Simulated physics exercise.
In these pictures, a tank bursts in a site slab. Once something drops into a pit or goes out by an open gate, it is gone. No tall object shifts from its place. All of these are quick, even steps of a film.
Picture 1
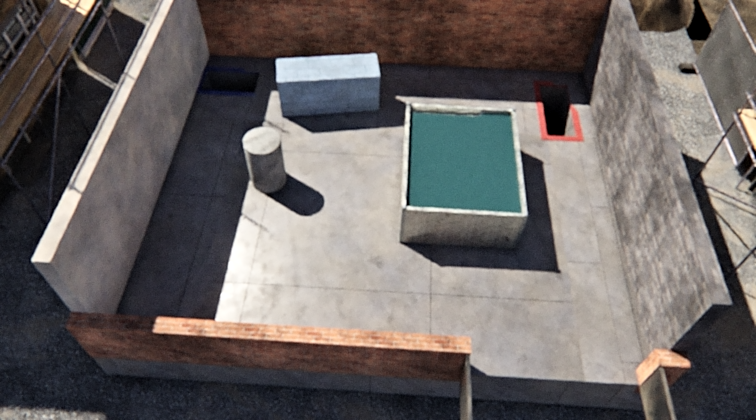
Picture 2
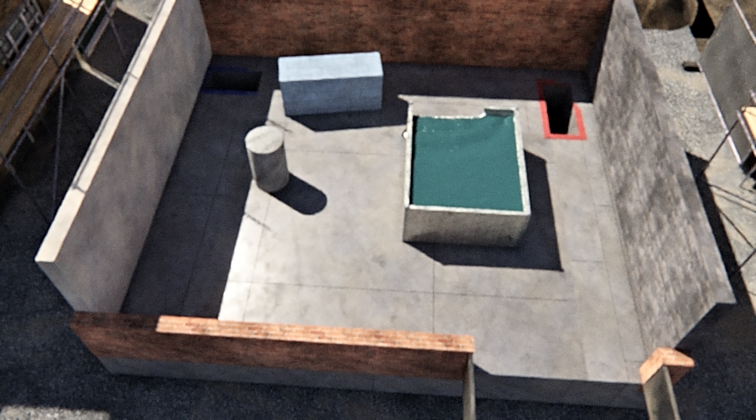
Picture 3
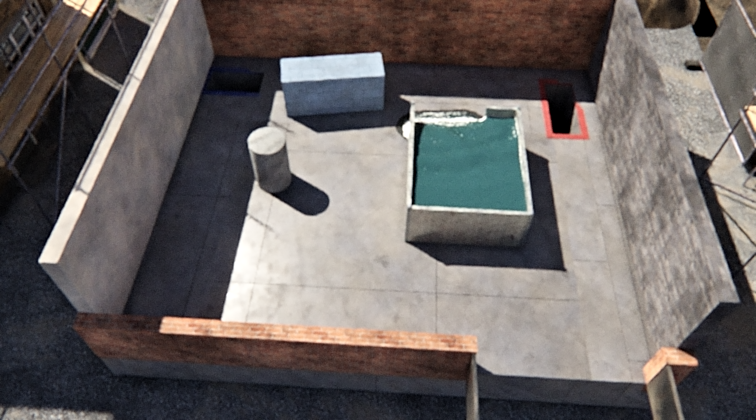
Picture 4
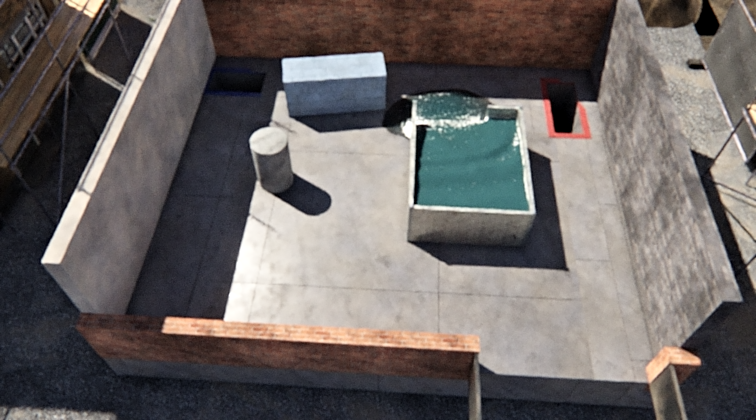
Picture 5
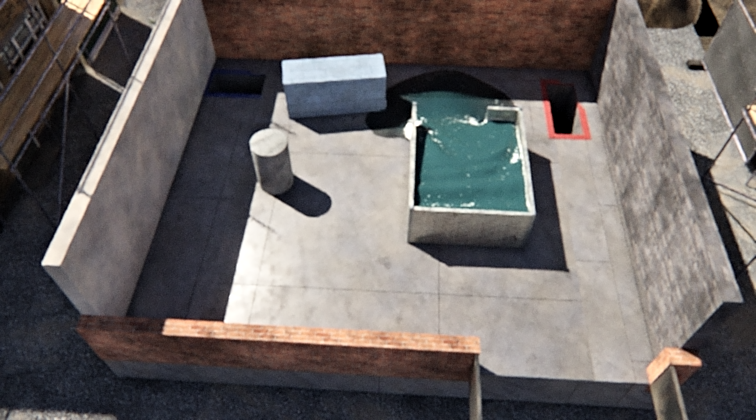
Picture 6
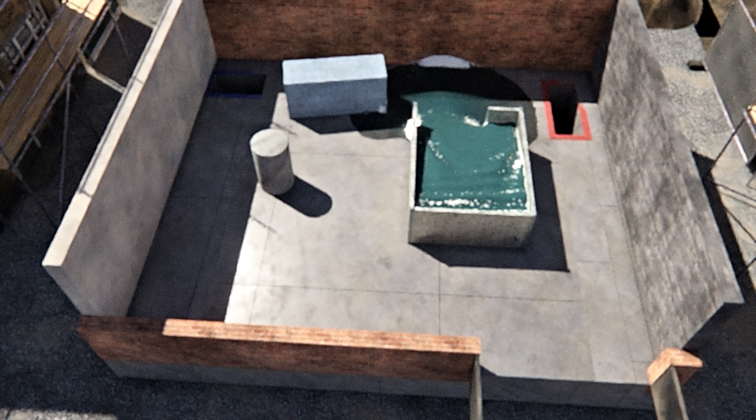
Water in a raised concrete tank breaks out through a gap in the far side and spreads in a dark sheet across the walled slab toward the brick back wall, passing behind the pale block, while the block and cylinder stay still.
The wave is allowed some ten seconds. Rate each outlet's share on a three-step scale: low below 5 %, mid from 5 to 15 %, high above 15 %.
Scale: Gate - low, red pit - high, blue pit - high.
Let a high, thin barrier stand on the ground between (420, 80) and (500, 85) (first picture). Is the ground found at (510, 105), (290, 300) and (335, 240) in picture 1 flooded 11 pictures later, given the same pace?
In that order, I'd expect them to be reached by the flood, kept clear of the flood and kept clear of the flood.
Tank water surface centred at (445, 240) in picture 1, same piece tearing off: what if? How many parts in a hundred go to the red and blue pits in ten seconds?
Shares - red: 25 in a hundred, blue: 20 in a hundred.
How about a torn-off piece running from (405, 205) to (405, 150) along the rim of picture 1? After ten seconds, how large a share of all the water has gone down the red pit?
Per cent to red: 0.
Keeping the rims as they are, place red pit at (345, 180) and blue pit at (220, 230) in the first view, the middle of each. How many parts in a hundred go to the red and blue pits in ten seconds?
Log, per cent - red: 2, blue: 12.
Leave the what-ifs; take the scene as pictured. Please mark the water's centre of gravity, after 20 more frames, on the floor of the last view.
That comes out near (436, 130).
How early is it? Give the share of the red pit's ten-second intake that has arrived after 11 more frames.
Share by then: 5 in a hundred.
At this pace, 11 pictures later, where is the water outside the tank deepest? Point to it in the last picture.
Somewhere close to (442, 72).
A moment on, water covers 15 % of the floor; the gate 0 %, the red pit 0 %, the blue pit 0 %.
Next, water covers 25 % of the floor; the gate 0 %, the red pit 2 %, the blue pit 1 %.
Then, water covers 35 % of the floor; the gate 0 %, the red pit 10 %, the blue pit 8 %.
Later, water covers 55 % of the floor; the gate 0 %, the red pit 21 %, the blue pit 19 %.
In the end, water covers 60 % of the floor; the gate 1 %, the red pit 30 %, the blue pit 28 %.
